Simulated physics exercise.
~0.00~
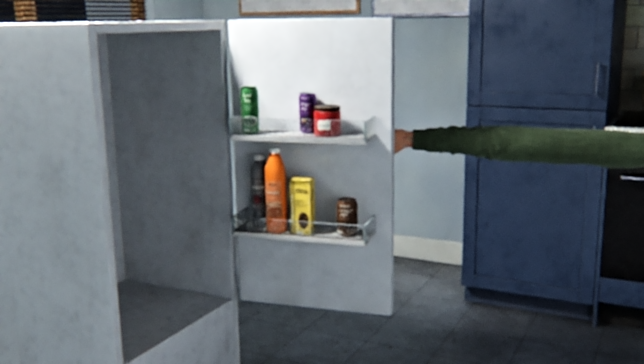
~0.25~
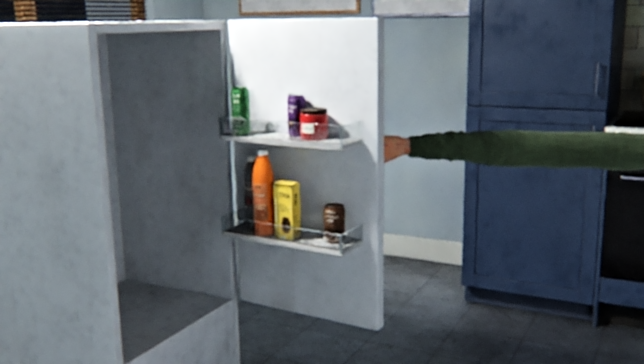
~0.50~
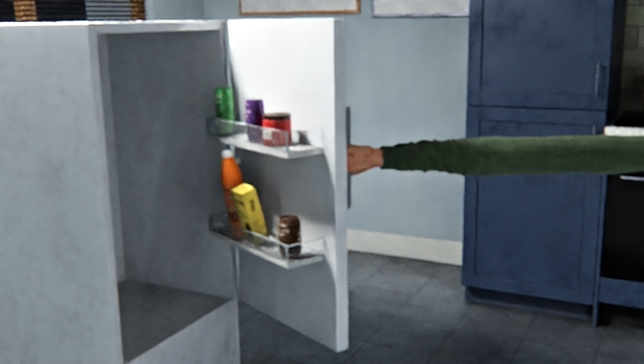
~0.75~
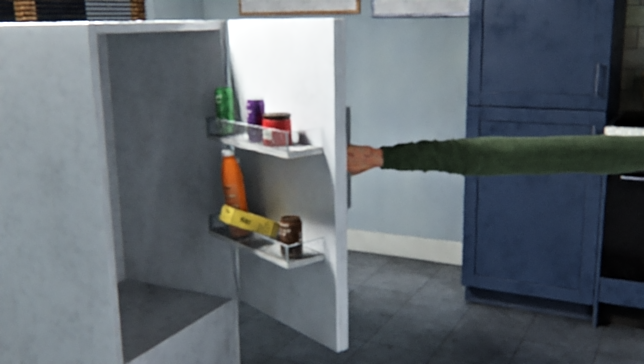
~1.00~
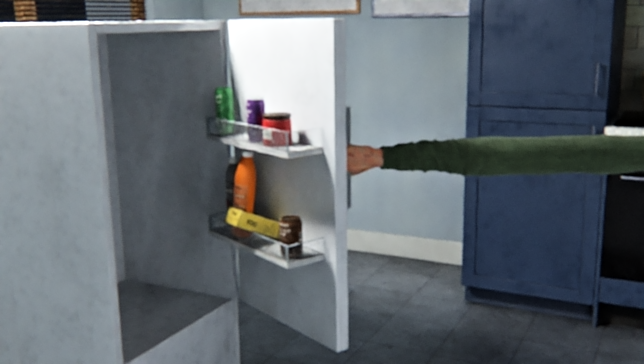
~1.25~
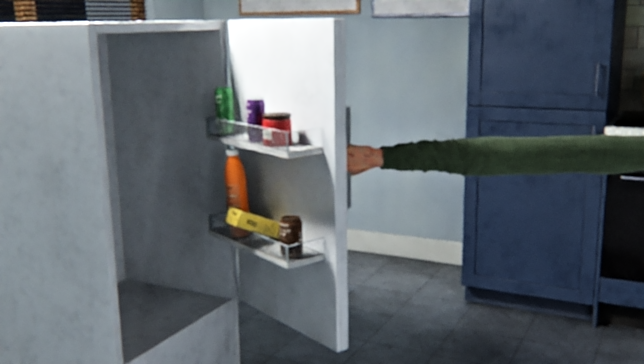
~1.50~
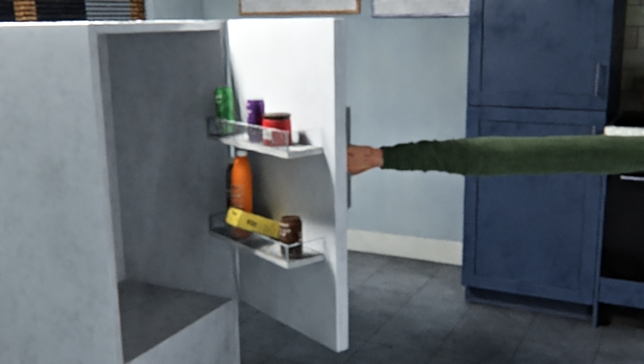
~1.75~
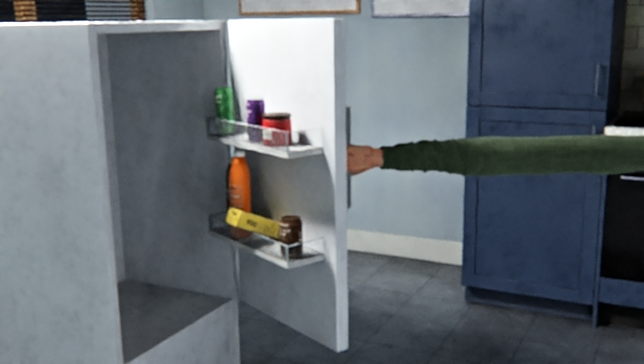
In a kitchen, a hand in a green sleeve swung a stocked fridge door partway to the left until it stopped; the yellow carton toppled onto its side, the orange bottle wobbled and settled upright, and everything stayed on the racks.
